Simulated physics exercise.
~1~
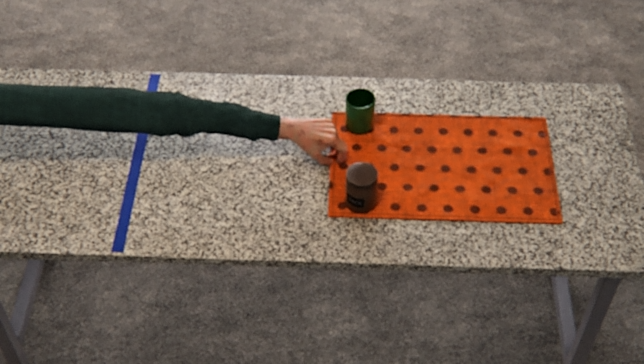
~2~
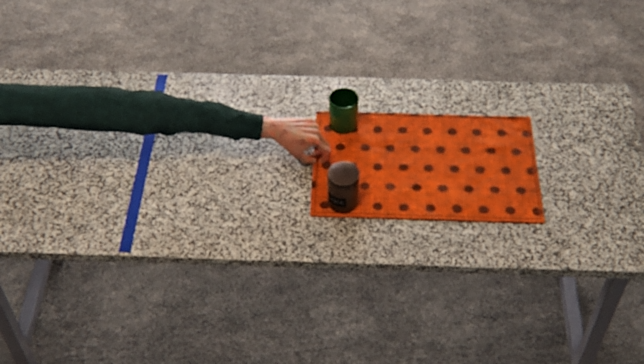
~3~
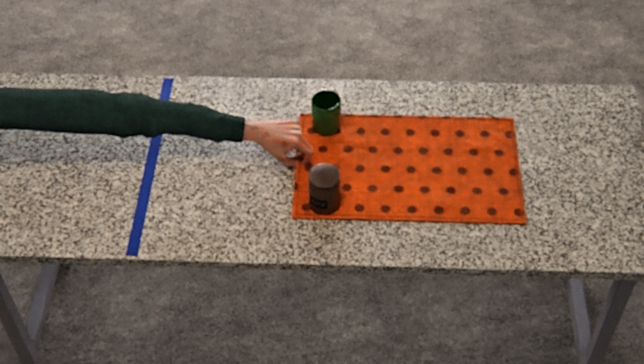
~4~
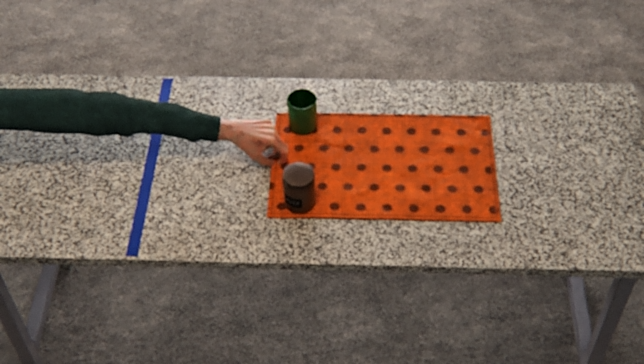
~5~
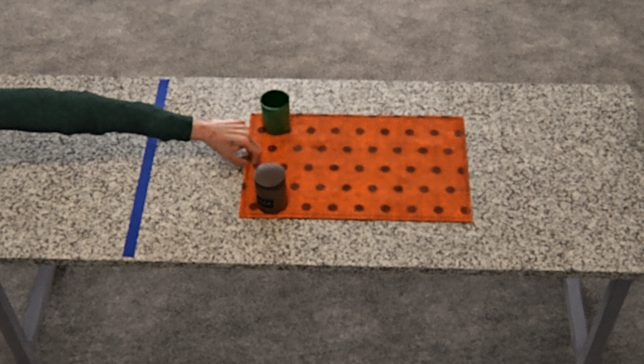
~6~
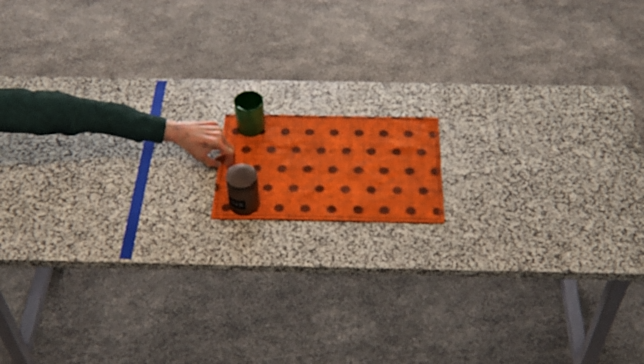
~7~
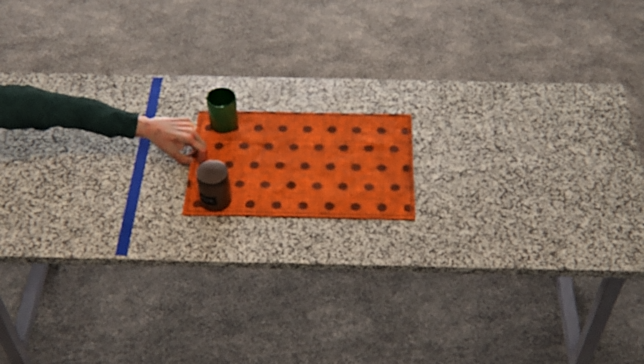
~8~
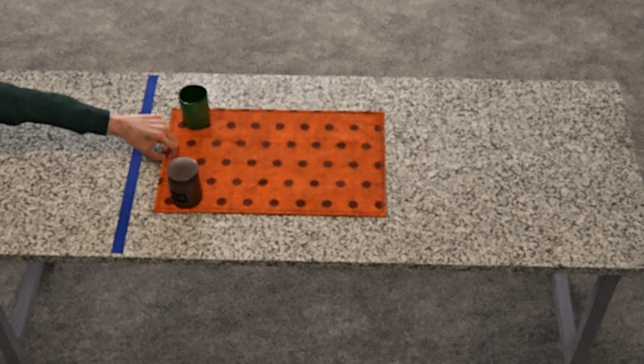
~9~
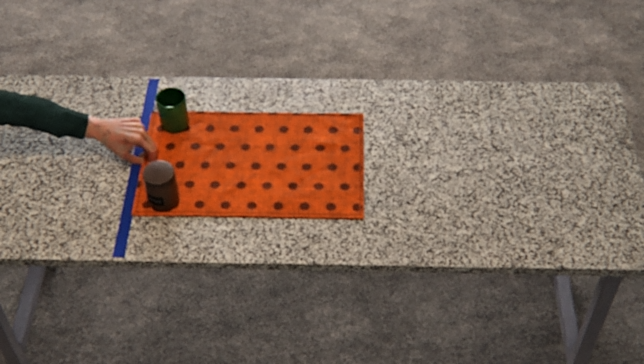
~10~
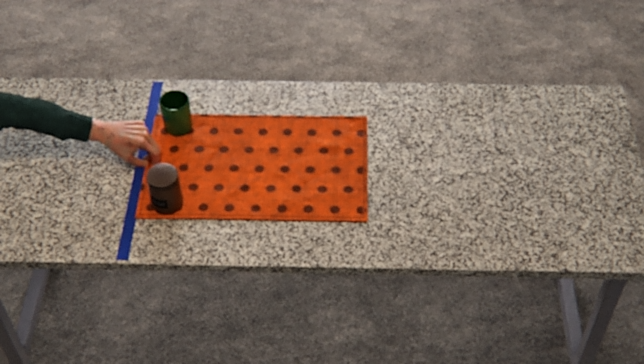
An orange cloth with dark spots lies on a speckled stone-topped table, seen from slightly above by a gently swaying camera, with a grey floor around it. A green mug stands at the back of its left end and a dark brown jar stands nearer the front, while a blue tape line crosses the table to the left. A hand in a dark green sleeve holds the cloth's left edge and draws it steadily leftward, both vessels riding along upright. The edge reaches the tape and the hand stops, with the jar and mug still standing on the cloth.
